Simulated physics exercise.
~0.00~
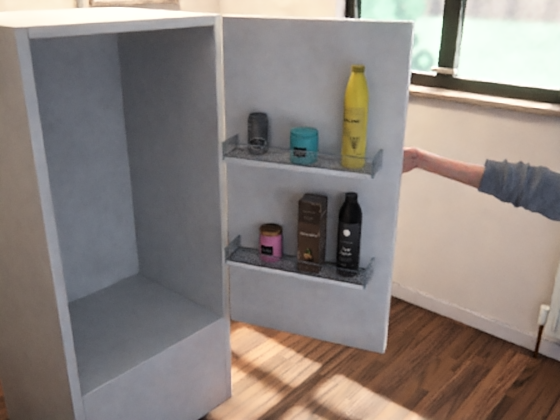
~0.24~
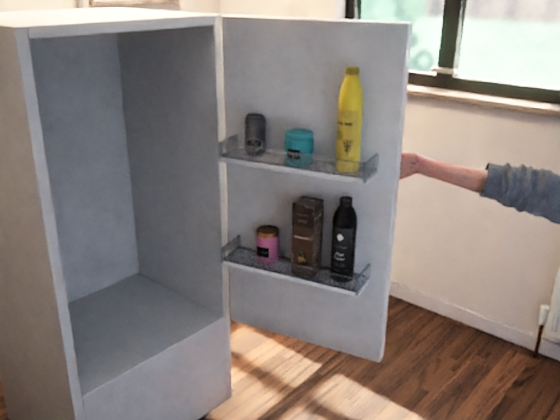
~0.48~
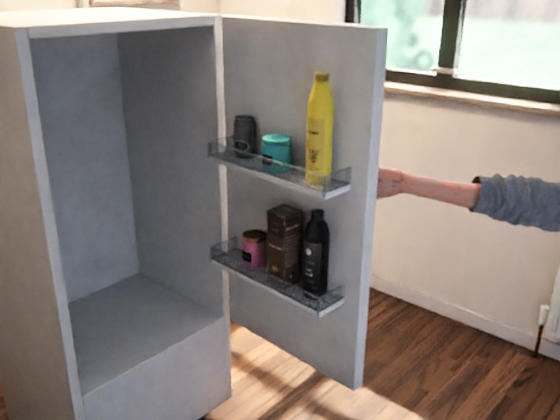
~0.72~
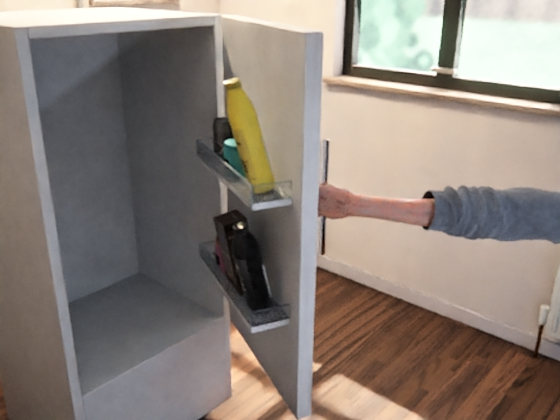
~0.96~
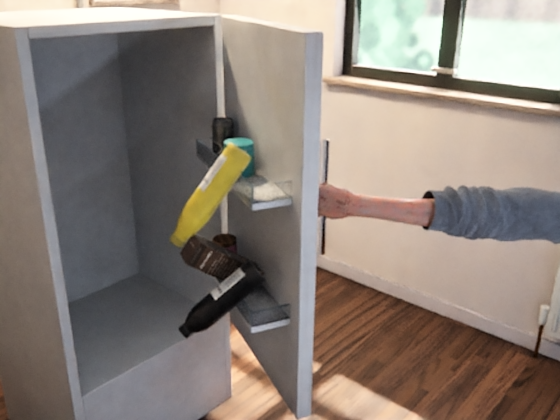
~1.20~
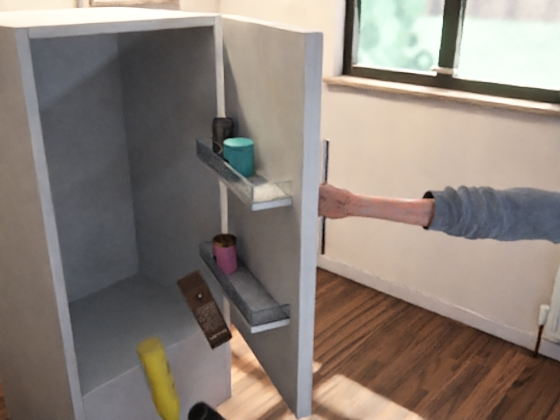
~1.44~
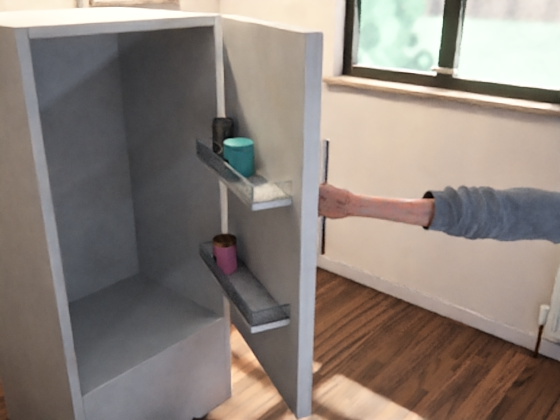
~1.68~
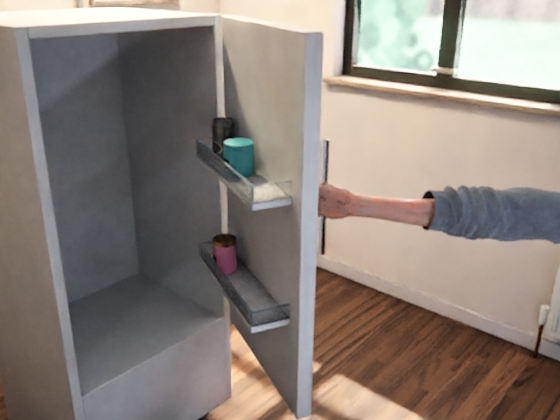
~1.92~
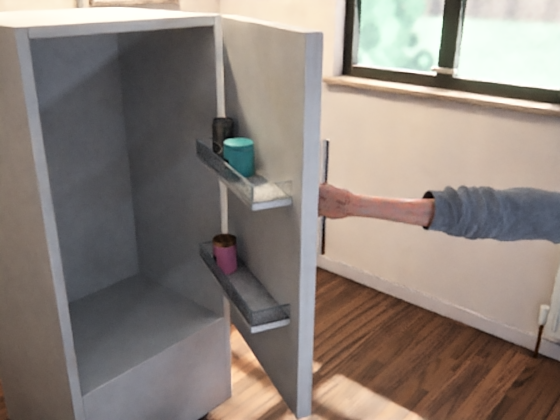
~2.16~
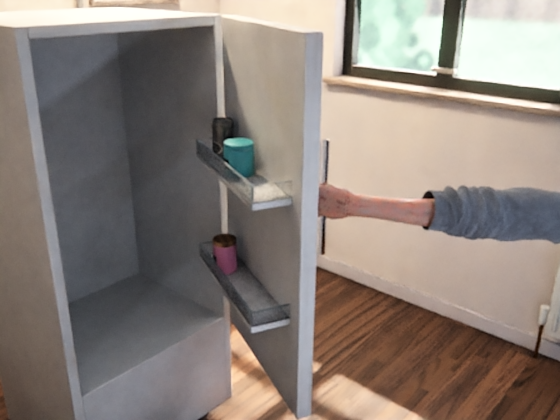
A hand swung the cooler's door partway shut and stopped it abruptly, and the yellow bottle, black bottle and brown carton toppled off the racks and fell out of sight, while the grey can, turquoise jar and pink jar stayed on the racks.
